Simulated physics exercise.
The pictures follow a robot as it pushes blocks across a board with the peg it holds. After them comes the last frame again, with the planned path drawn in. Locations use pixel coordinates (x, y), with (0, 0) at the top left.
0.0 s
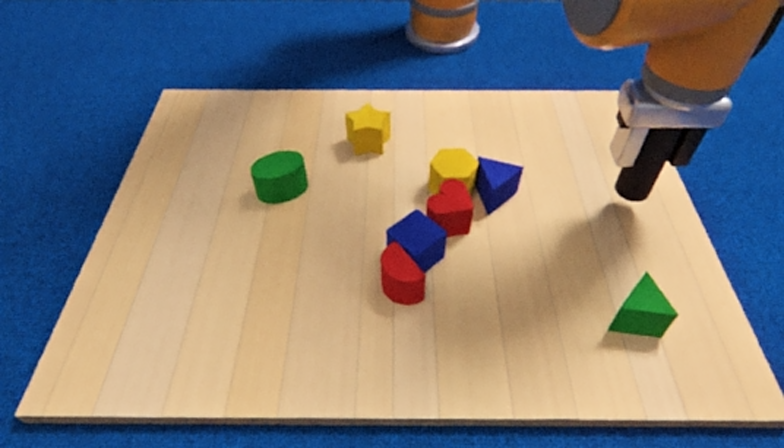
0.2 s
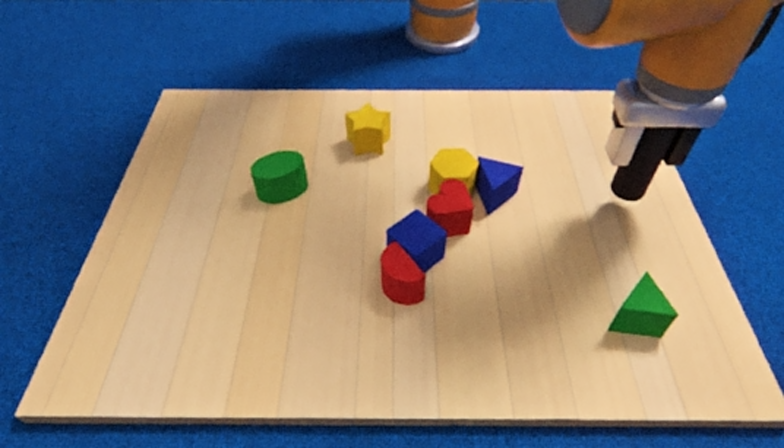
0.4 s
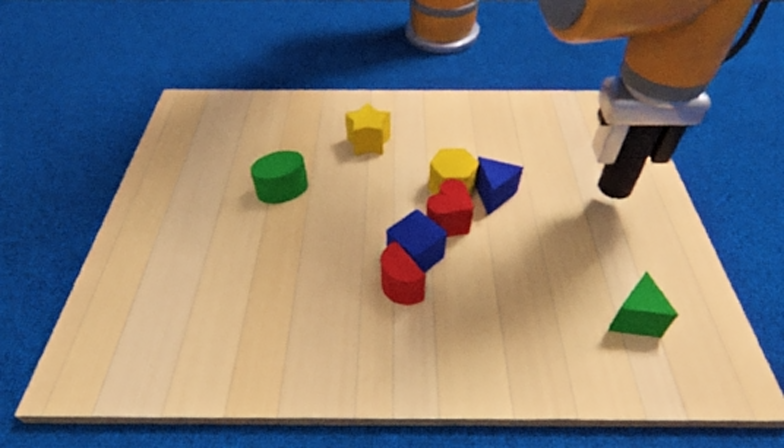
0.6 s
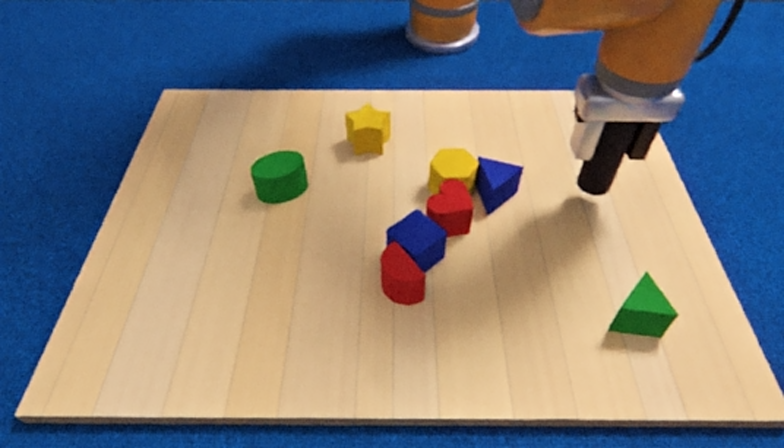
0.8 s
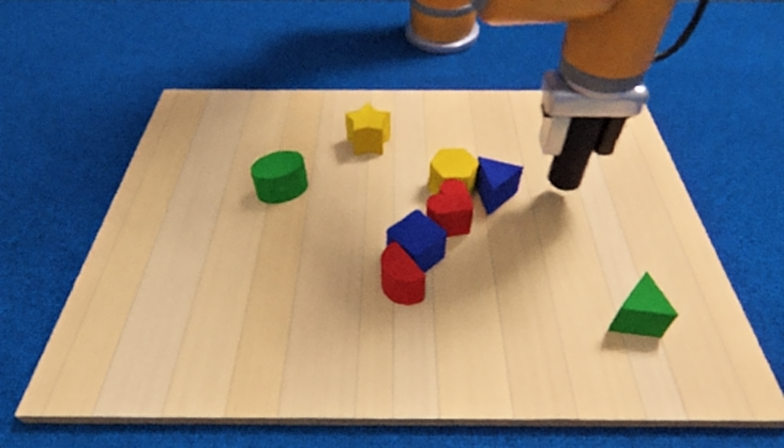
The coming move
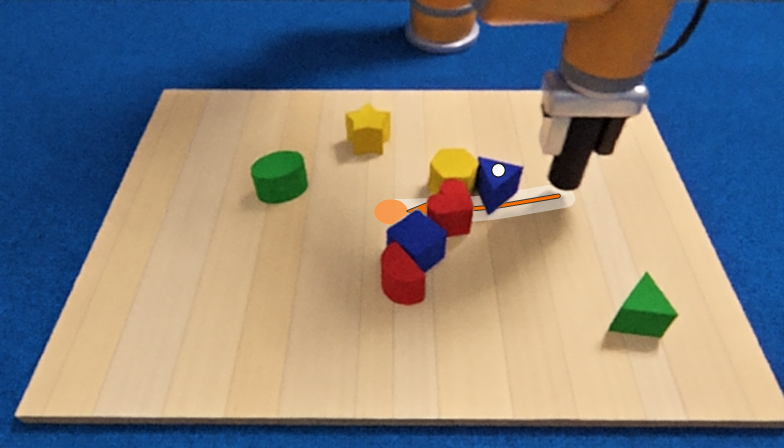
An orange robot arm with a dark peg at its tip reaches in from the upper right over a pale wooden board on a blue surface, seen from above at an angle. A green cylinder and yellow star sit left, a cluster of red, blue and yellow blocks near the middle, and a green triangle lower right. The arm moves left, slowly then faster, while the blocks and view stay still.
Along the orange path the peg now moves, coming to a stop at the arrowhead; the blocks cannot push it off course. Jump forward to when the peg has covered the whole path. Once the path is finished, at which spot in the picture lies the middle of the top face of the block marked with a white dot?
Answer: (472, 159).
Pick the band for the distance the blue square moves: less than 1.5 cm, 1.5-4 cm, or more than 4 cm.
By the end of the path, it will have gone between 1.5 and 4 cm.
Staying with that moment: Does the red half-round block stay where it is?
Final answer: No.
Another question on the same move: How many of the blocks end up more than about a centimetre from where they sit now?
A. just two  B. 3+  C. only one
That would be B.
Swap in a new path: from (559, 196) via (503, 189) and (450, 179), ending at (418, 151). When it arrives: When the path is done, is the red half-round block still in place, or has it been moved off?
That block is not shifted.
Path on the board, from (559, 196) via (477, 208), ending at (391, 212); the dot is on the blue triangular block.
What follows on the original path. One third of the way, peg (509, 189); yellow hexagonal block (444, 160), turned 15° anticlockwise; blue triangular block (481, 164), turned 15° clockwise.
Two thirds of the way, peg (450, 194); red half-round block (396, 268), turned 20° anticlockwise; blue square (408, 239), turned 15° anticlockwise; red heart block (426, 203), turned 25° anticlockwise; yellow hexagonal block (434, 157), turned 15° anticlockwise; blue triangular block (472, 159), turned 30° clockwise.
At the end, peg (391, 195); red half-round block (392, 281), turned 60° anticlockwise; blue square (395, 251), turned 50° anticlockwise; red heart block (377, 212), turned 70° anticlockwise; yellow hexagonal block (433, 157); blue triangular block (472, 159), turned 30° clockwise.
